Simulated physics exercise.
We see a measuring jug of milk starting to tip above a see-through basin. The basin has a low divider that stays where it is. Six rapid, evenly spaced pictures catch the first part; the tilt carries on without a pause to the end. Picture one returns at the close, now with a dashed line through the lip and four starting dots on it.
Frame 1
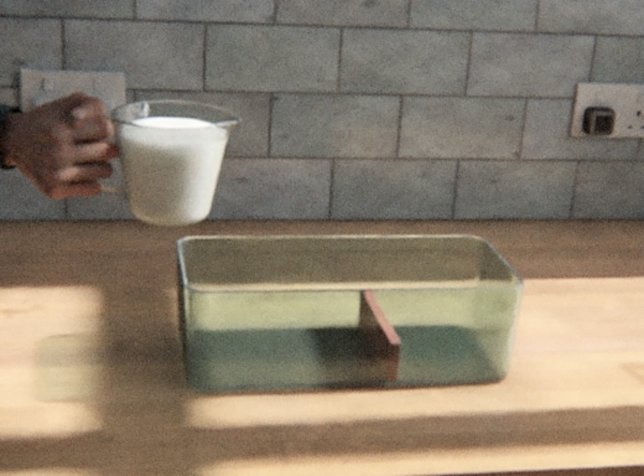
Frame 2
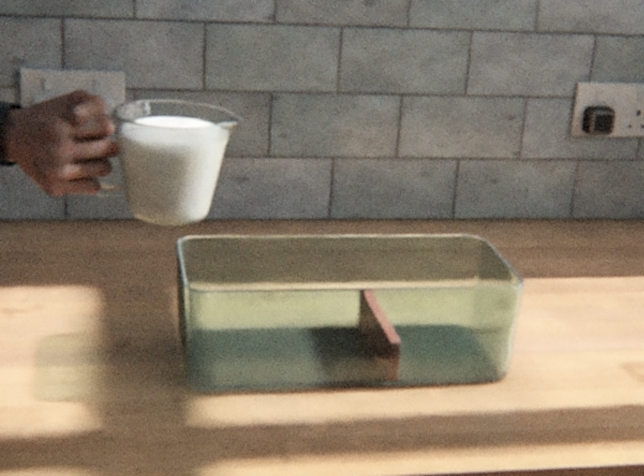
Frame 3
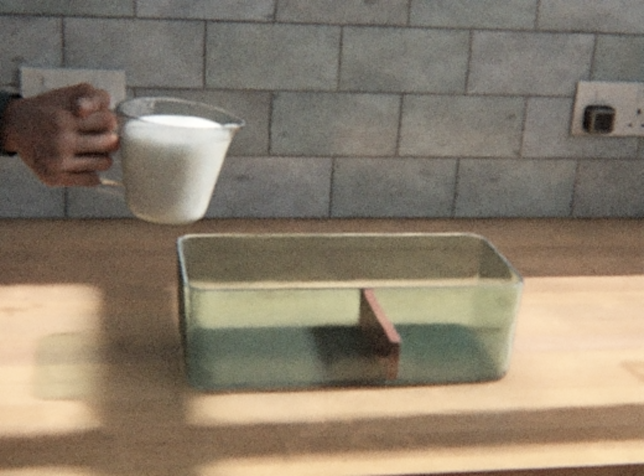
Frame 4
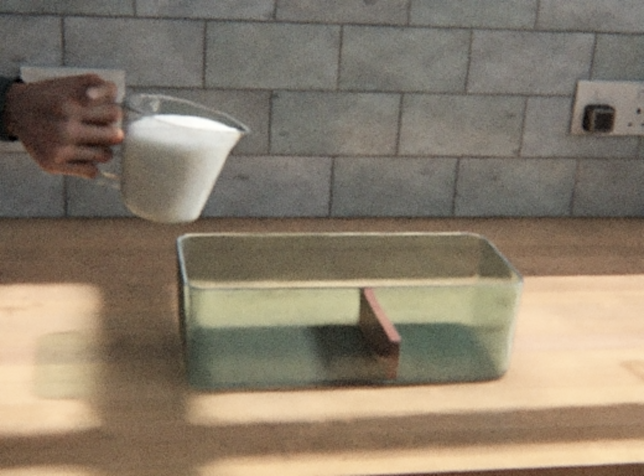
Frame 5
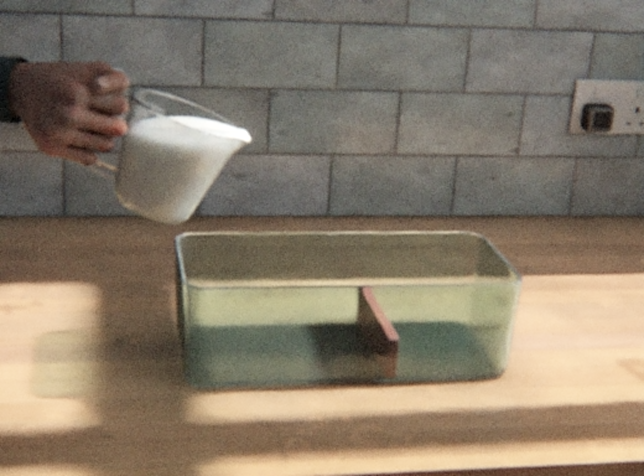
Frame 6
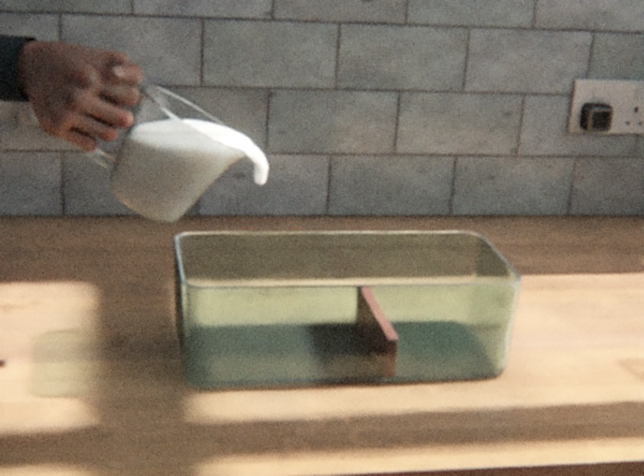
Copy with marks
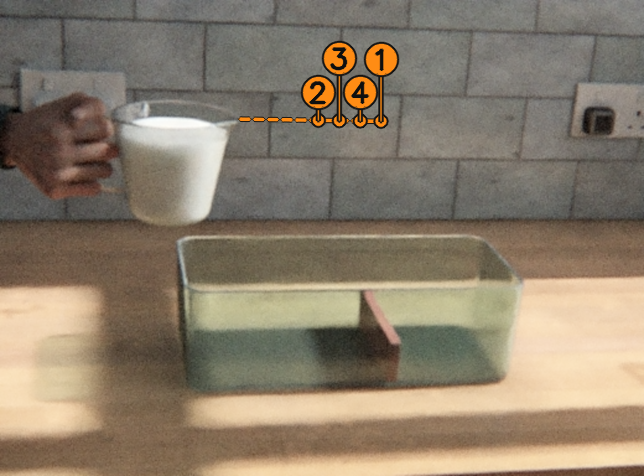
The video shows a hand holding a glass jug of milk above a clear basin with a low reddish-brown divider inside, tilting the jug gradually to the right until a short tongue of milk curls over its lip.
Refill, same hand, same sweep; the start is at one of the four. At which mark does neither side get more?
Dot 3.
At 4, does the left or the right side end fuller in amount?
The right one.
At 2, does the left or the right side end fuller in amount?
The left side.
On the marked copy, 1 at (381, 121); 2 at (318, 120); 3 at (339, 120); 4 at (360, 120).
With 1, about 9 % ends left of the wall and 91 % right of it.
With 2, about 81 % ends left of the wall and 18 % right of it.
With 3, about 48 % ends left of the wall and 51 % right of it.
With 4, about 22 % ends left of the wall and 78 % right of it.
